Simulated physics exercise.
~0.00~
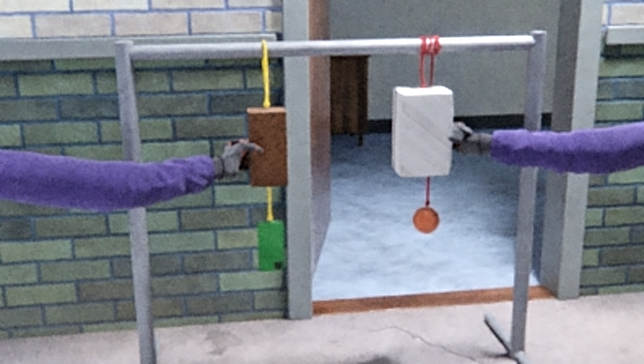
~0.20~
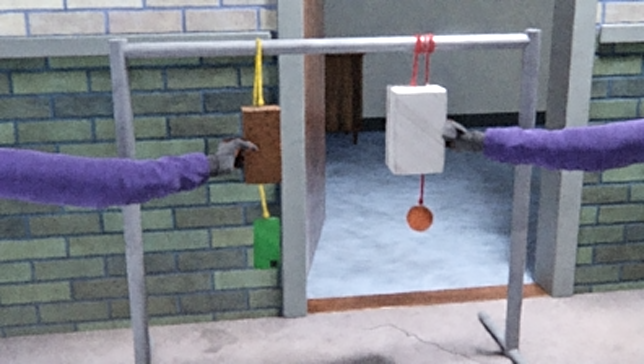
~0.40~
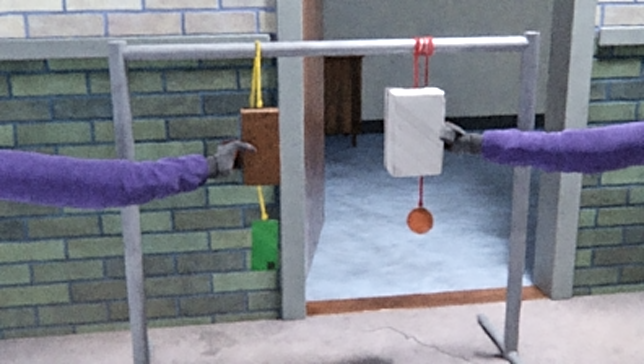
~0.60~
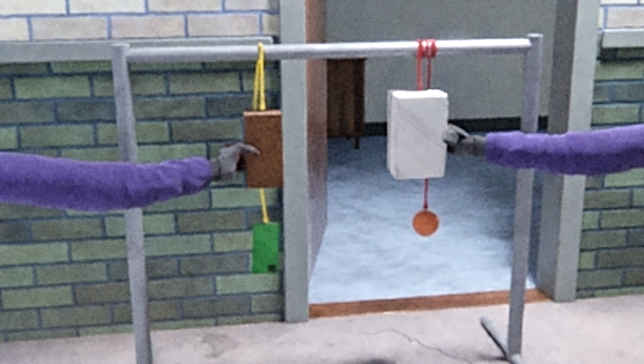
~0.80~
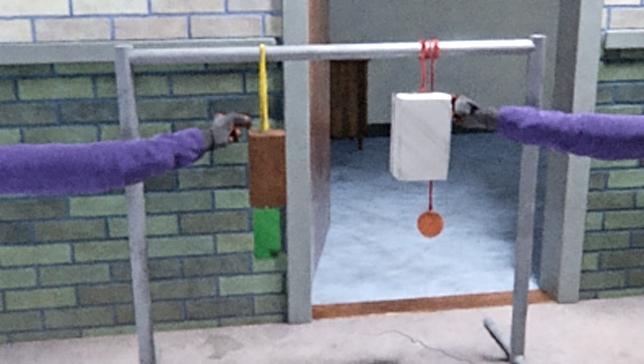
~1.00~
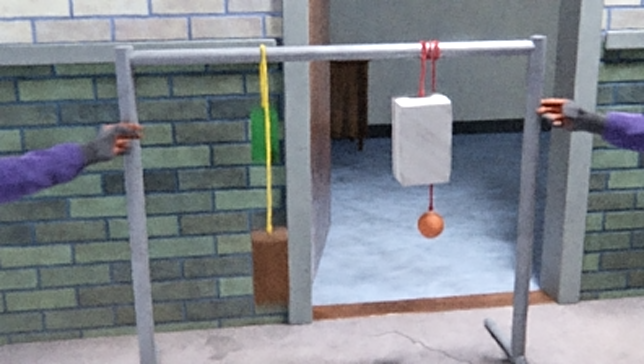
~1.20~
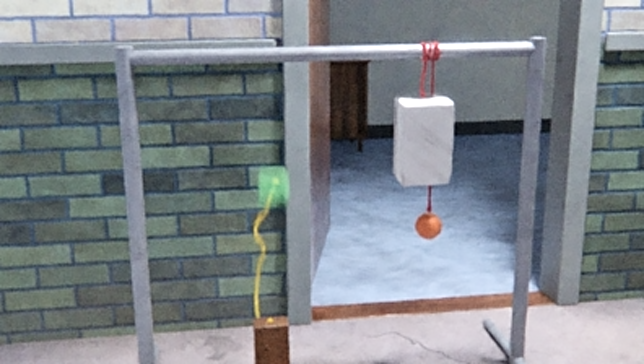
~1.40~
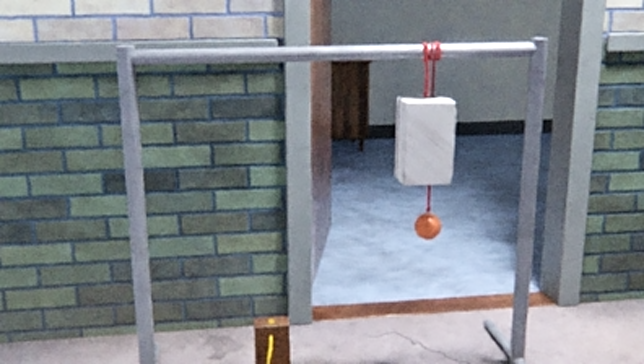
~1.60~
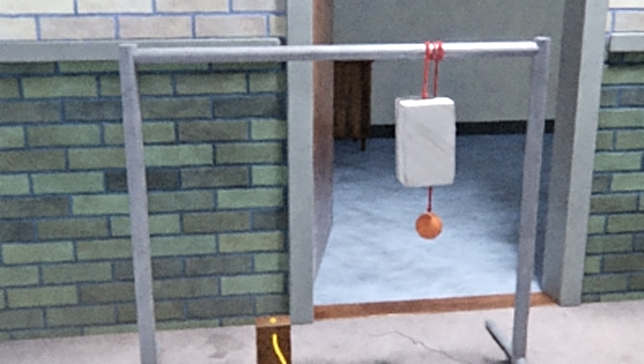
At the start, two purple-sleeved arms steady a brown brick and a white case that hang from a metal bar in front of a doorway. The brick hangs on a yellow shoelace with a small green object below it, while the case hangs on red cord above an orange disc. The hands let go and draw back, and the brick drops as the green object rises toward the bar. The yellow lace slips off the bar, and the green object tumbles down after it. The brick ends on the ground with yellow lace against it, while the white case still hangs.
